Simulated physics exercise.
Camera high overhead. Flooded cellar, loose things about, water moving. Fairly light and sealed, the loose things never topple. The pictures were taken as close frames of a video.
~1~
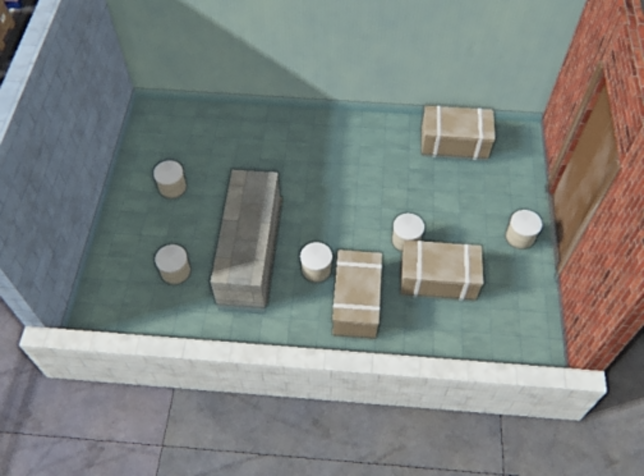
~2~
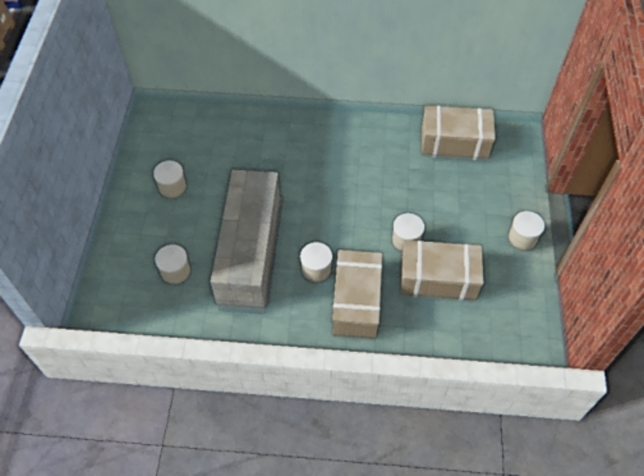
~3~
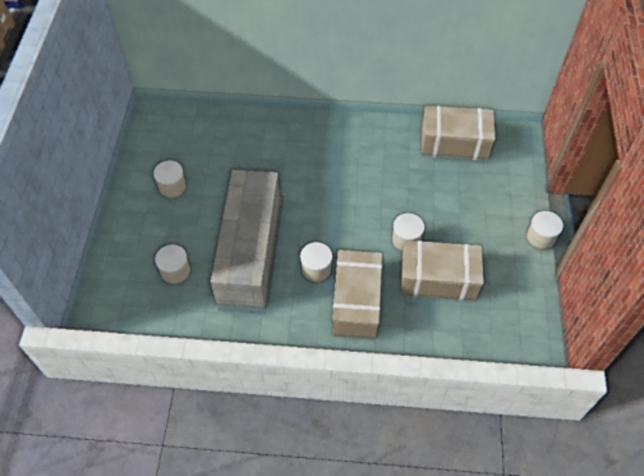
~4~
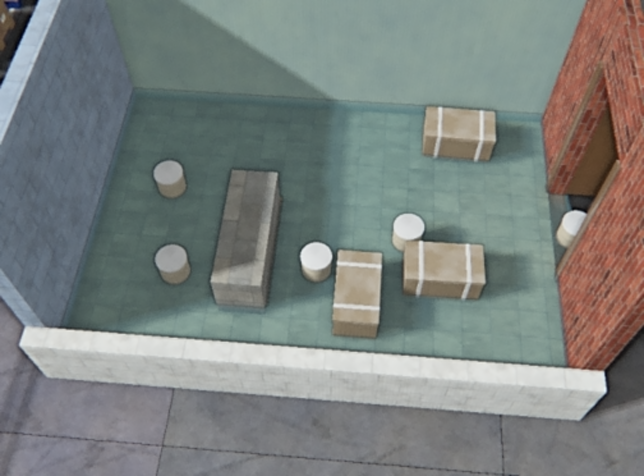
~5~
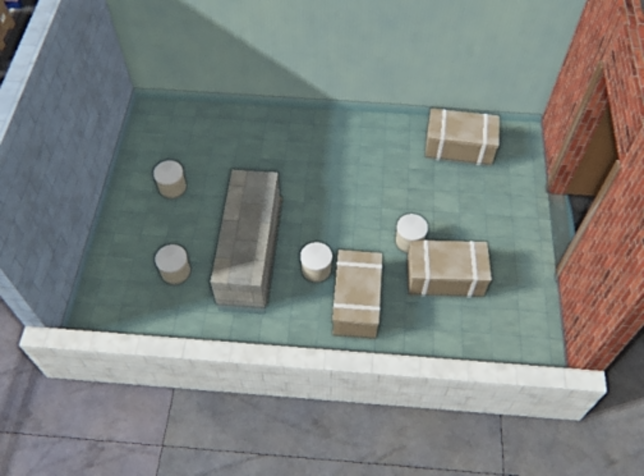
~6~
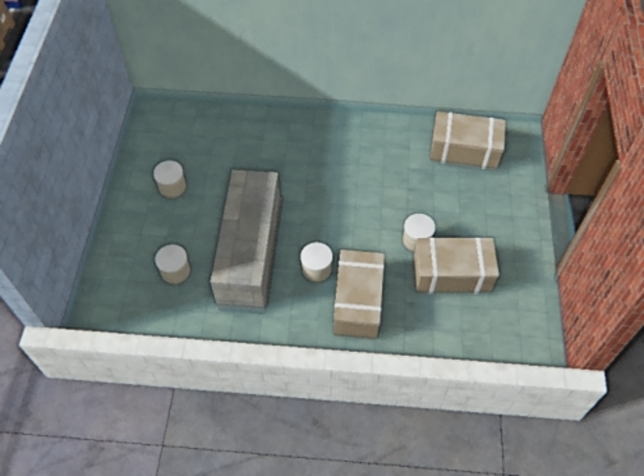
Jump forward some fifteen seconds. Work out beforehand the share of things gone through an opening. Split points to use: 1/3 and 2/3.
From 1/3 to 2/3.
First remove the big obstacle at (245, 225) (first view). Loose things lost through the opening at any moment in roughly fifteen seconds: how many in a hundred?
Roughly 60 per cent.
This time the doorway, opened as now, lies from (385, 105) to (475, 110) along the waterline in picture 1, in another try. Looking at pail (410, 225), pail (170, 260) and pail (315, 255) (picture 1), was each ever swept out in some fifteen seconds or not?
Item one leaves at some point, item two never gets out, item three never gets out.
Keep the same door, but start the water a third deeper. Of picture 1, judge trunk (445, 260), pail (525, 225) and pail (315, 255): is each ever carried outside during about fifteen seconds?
Notes - A: Lost; B: Lost; C: Still there.
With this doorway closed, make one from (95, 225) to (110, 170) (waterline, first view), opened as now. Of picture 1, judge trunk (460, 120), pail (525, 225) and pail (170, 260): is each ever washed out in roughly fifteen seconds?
First trapped, second trapped, third lost.
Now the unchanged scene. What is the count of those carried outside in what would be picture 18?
Total: 2.
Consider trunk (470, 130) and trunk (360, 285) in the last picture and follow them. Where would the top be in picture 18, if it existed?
The tops should be near (526, 177) and near (435, 283).
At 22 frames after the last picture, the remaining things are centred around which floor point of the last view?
Centre of the remaining clutter: Around (311, 252).
A moment on, 1 of 8 are out; 7 afloat.
Next, 2 of 8 are out; 6 afloat.
Later, 4 of 8 are out; 4 afloat.
In the end, 4 of 8 are out; 4 afloat.
